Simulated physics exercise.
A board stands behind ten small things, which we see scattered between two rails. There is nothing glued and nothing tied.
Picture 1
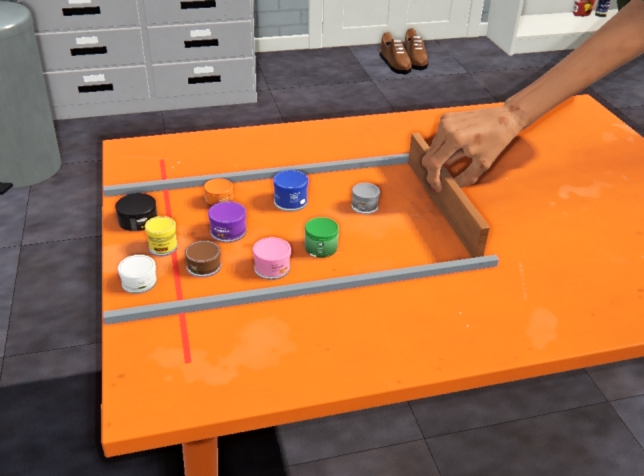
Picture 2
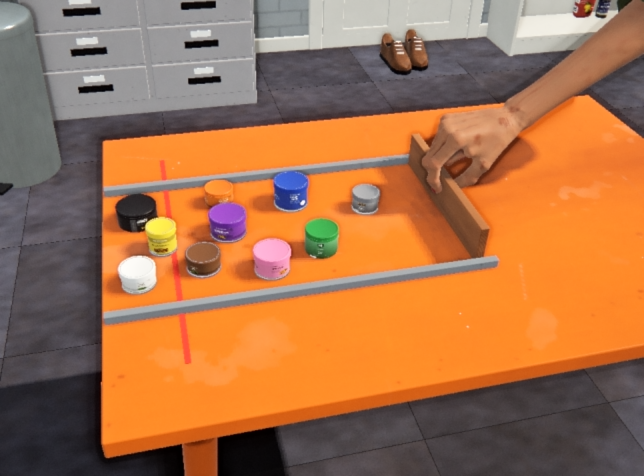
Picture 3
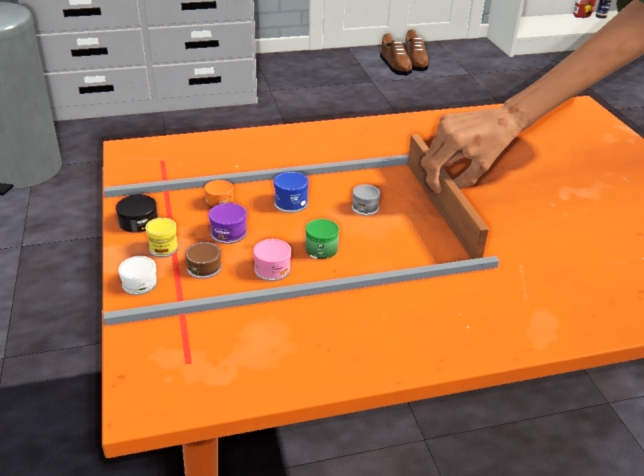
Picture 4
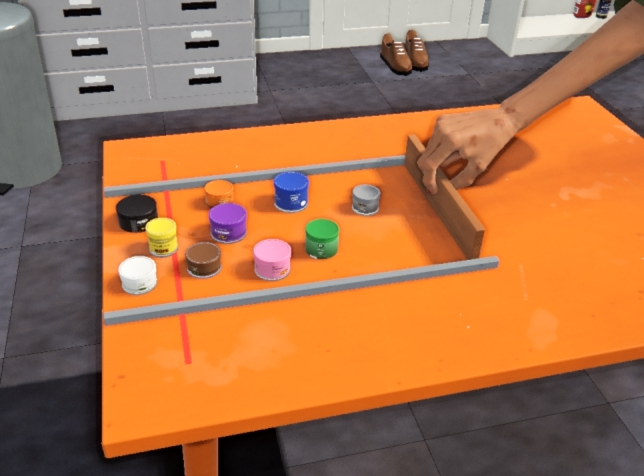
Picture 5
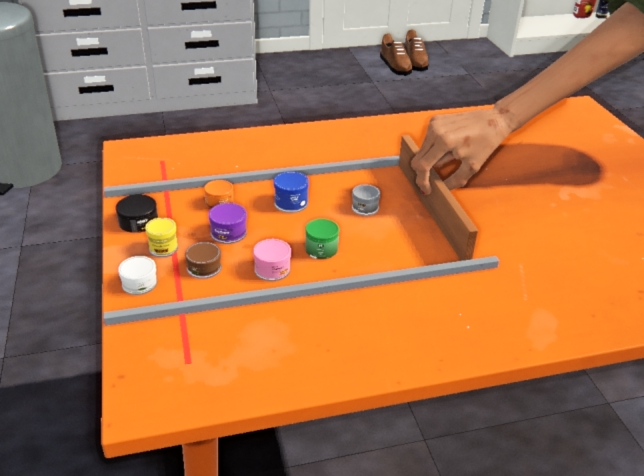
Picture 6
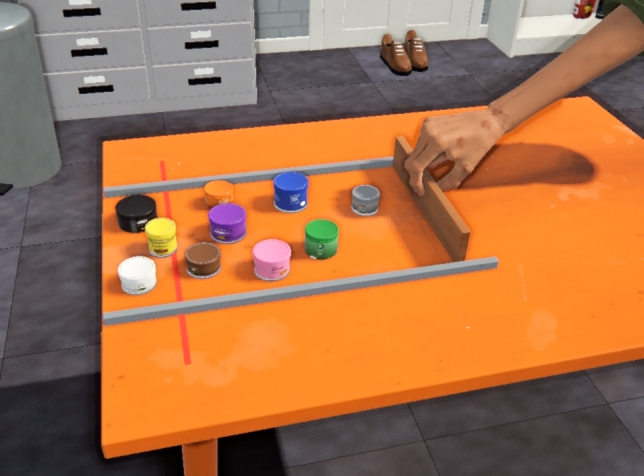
On an orange table in a room with grey drawers, ten small coloured pots sit scattered between two grey rails, some near a red line at the left. A hand holds a brown board upright behind them, still at first, then slides it slightly left while the pots stay in place.
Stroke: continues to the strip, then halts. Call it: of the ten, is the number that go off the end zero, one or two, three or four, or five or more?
One or two go off.
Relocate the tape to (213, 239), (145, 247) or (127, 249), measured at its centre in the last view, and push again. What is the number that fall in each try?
Respectively 0, 4 and 5.
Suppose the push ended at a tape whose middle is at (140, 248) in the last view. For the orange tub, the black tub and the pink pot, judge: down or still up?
In order, the orange tub keeps its spot, then the black tub goes off the edge, then the pink pot keeps its spot.
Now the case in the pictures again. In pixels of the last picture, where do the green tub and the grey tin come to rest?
Around (157, 258) and around (156, 227).
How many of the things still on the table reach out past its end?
As for overhanging, the count is 2.
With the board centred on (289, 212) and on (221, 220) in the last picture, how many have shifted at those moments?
The count is 4 at the first point and 8 at the second.
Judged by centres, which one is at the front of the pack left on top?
Looks like the yellow tin to me.
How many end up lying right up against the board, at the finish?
The number is 4.
Soon after, none off yet; white pot at rest near (138, 276); black tub at rest near (137, 214); yellow tin at rest near (162, 238).
After that, none off yet; white pot at rest near (138, 276); black tub at rest near (137, 214); yellow tin displaced about its own width near (145, 244).
In the end, the number that fall off is one or two; gone, white pot.
